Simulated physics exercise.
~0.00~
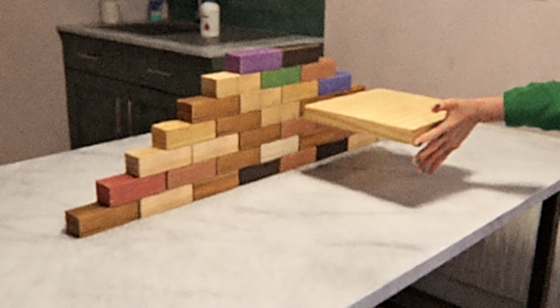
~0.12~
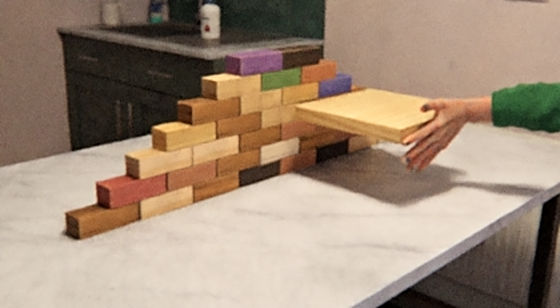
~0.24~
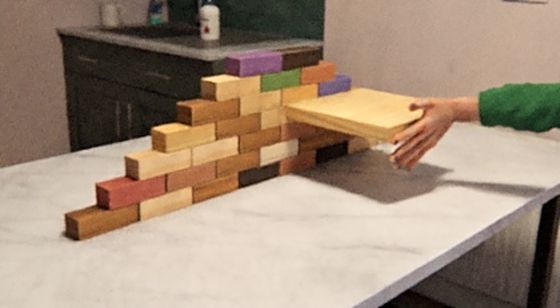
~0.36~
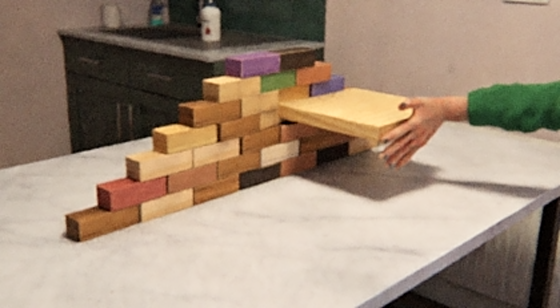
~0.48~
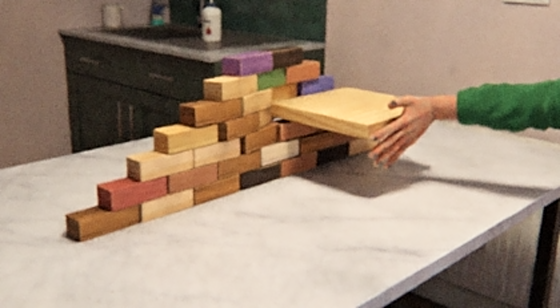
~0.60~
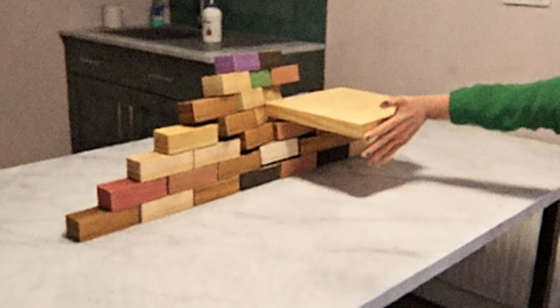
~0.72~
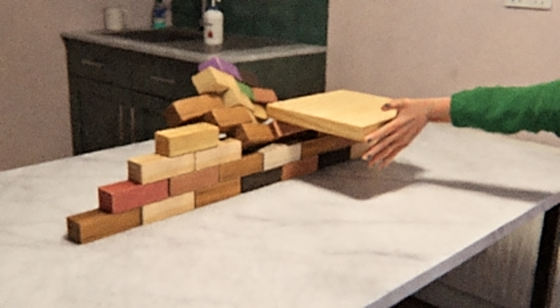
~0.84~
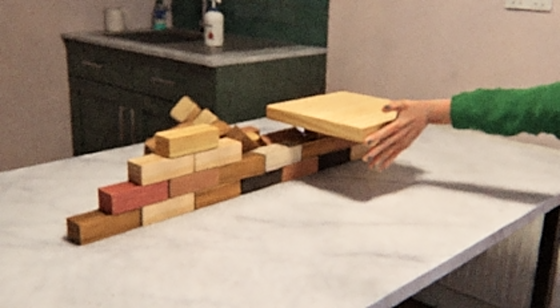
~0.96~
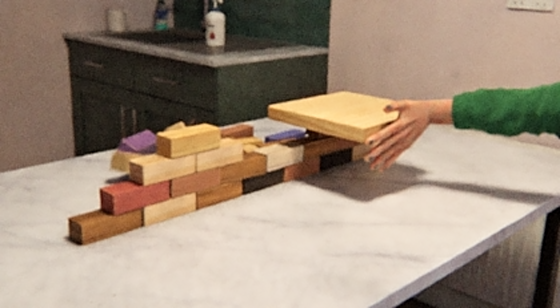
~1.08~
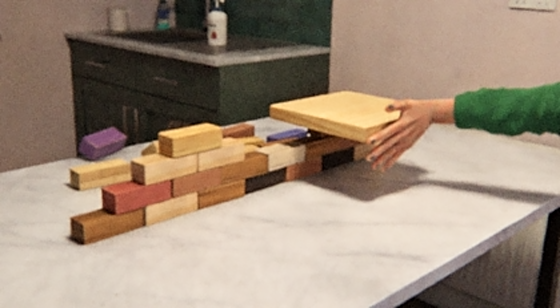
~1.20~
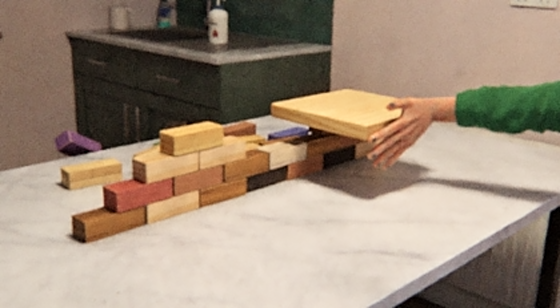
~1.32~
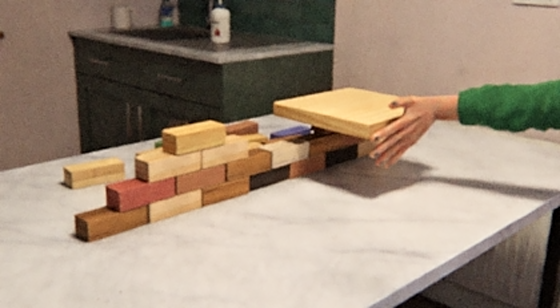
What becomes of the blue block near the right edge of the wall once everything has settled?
The blue block drops from its place and ends up lying on its side, lower than where it began.
